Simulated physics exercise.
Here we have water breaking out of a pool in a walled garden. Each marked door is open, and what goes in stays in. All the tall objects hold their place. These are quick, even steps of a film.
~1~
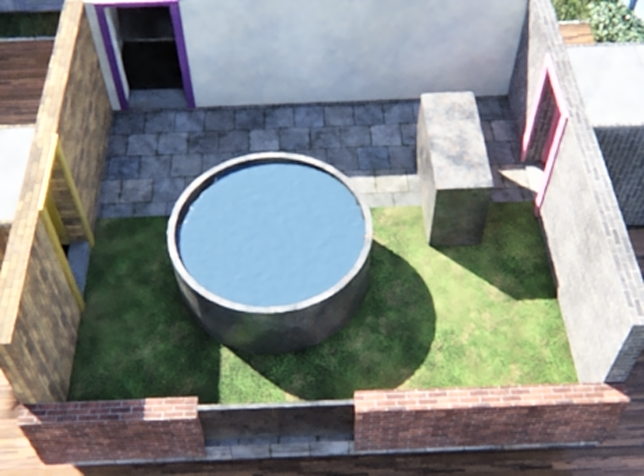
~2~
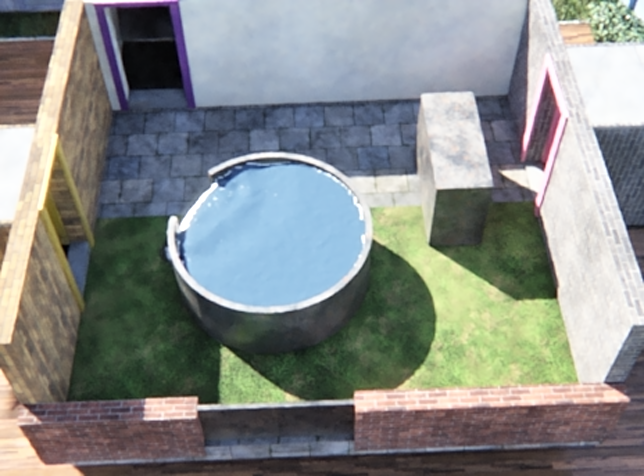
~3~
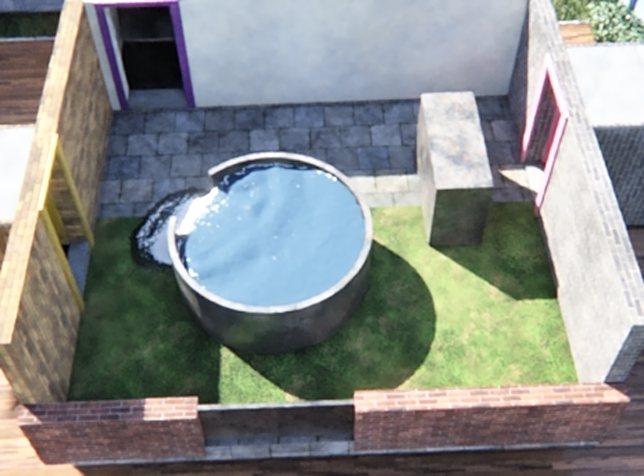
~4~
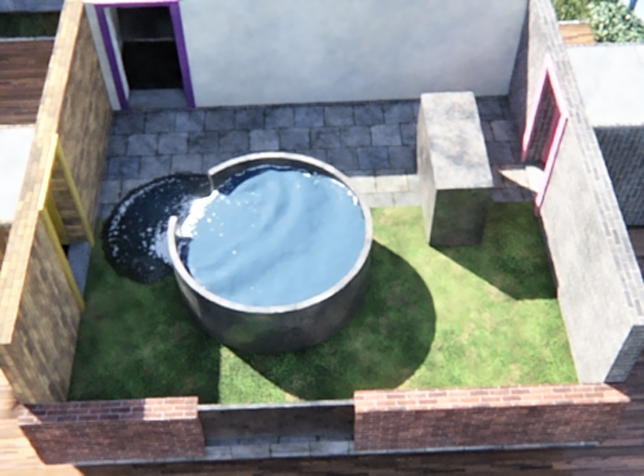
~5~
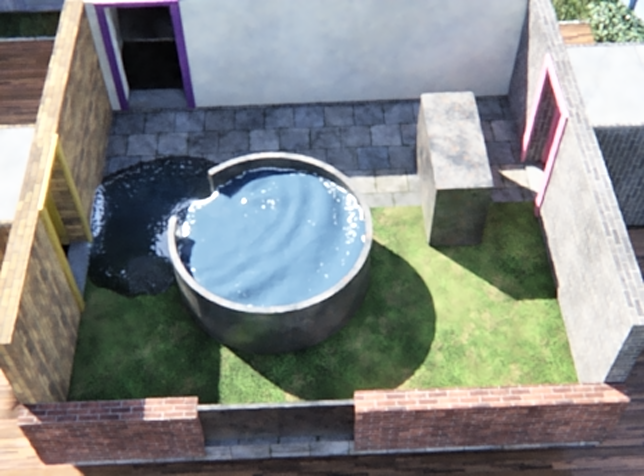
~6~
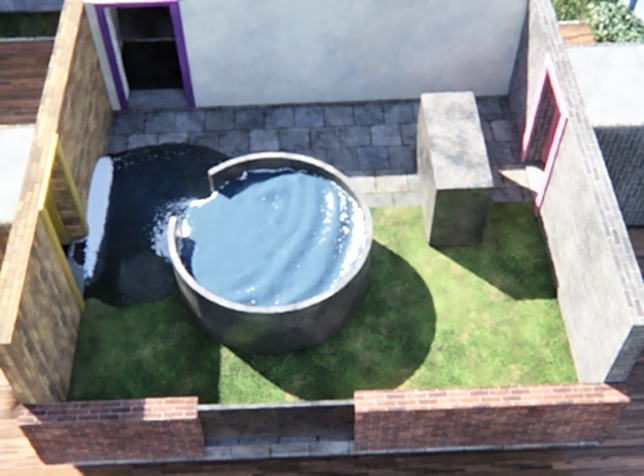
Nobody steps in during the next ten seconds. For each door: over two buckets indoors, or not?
The yellow door lets in a lot; the purple door lets in a lot; the pink door lets in a lot.
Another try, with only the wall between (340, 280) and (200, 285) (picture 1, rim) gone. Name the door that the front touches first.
It is the door marked yellow.
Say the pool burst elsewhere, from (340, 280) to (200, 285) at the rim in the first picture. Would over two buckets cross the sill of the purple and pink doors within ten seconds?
Then: Purple door lets more in, pink door passes that mark.
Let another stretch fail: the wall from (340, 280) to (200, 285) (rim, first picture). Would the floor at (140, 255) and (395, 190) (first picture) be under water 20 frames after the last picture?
One after the other: Wet, clear.
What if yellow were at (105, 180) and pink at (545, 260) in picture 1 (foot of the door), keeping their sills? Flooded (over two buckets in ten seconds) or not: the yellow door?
Yellow door is over.
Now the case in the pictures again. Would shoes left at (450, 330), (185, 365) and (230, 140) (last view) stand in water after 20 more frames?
One after the other: Not flooded, wet, under water.
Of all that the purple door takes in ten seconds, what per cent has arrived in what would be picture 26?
I make it 75 per cent.
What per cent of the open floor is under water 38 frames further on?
Some 85 per cent.
A moment on, water covers 25 % of the floor; the yellow door under two buckets in, the purple door under two buckets in, the pink door not reached.
Next, water covers 30 % of the floor; the yellow door over two buckets in, the purple door far over two buckets in, the pink door not reached.
Then, water covers 60 % of the floor; the yellow door over two buckets in, the purple door far over two buckets in, the pink door not reached.
Later, water covers 85 % of the floor; the yellow door far over two buckets in, the purple door far over two buckets in, the pink door under two buckets in.
In the end, water covers 100 % of the floor; the yellow door far over two buckets in, the purple door far over two buckets in, the pink door over two buckets in.
